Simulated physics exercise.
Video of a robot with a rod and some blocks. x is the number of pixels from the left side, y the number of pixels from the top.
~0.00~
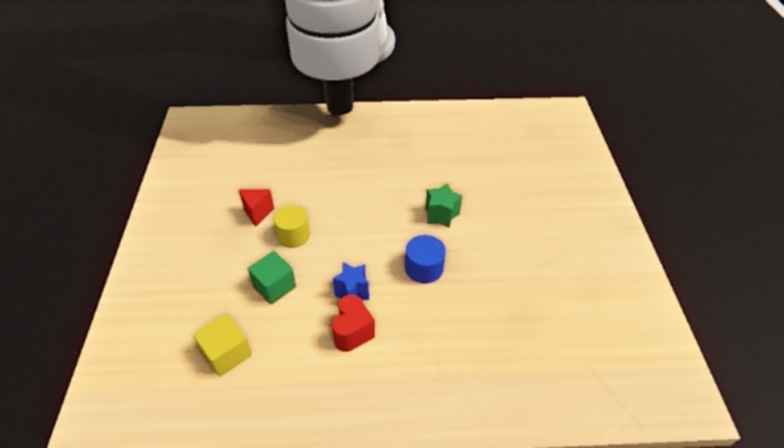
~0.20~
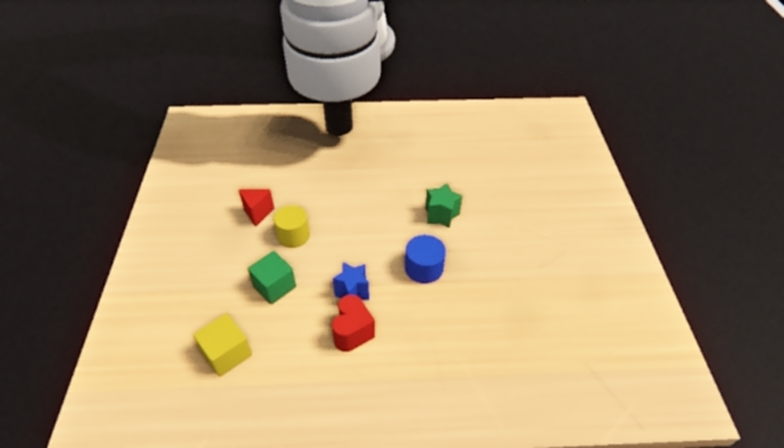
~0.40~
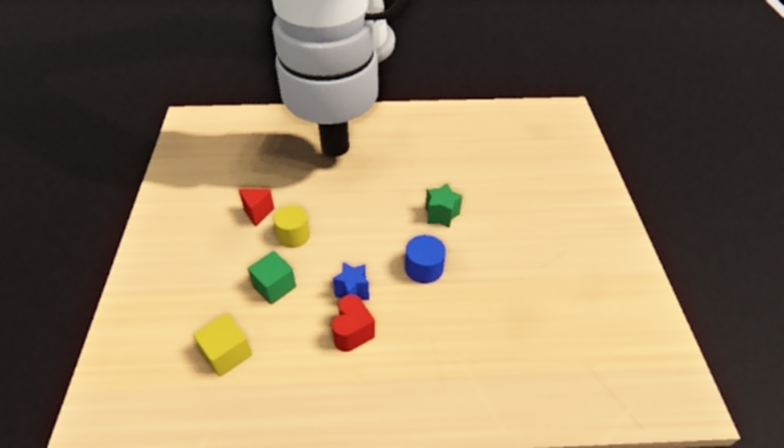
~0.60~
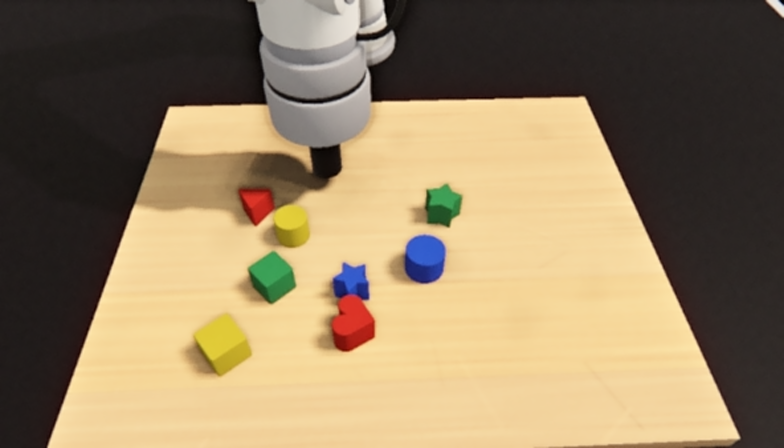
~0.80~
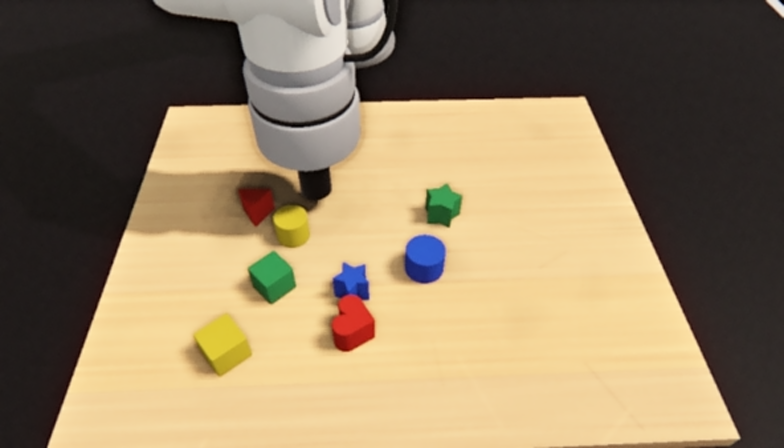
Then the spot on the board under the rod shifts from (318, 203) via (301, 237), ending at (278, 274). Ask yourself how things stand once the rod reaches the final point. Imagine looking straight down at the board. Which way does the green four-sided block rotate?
Looking down: Anticlockwise.
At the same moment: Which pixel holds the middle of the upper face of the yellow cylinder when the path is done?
I predict (237, 258).
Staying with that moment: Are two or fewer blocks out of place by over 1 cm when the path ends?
Yes, I think so.
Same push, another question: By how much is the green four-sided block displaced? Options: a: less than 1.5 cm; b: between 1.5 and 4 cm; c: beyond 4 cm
I'll go with b - between 1.5 and 4 cm.
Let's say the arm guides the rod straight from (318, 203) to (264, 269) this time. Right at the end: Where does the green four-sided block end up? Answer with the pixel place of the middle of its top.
It will end up at (257, 296).
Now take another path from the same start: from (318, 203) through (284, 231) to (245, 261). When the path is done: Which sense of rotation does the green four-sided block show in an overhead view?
Twists clockwise.
What follows on the original path. One third of the way, rod at (305, 213); yellow cylinder at (281, 227).
Two thirds of the way, rod at (291, 237); green four-sided block at (265, 277), turned 20° anticlockwise; yellow cylinder at (259, 246).
At the end, rod at (275, 262); red triangular block unmoved; green four-sided block at (262, 284), turned 40° anticlockwise; yellow cylinder at (237, 258).
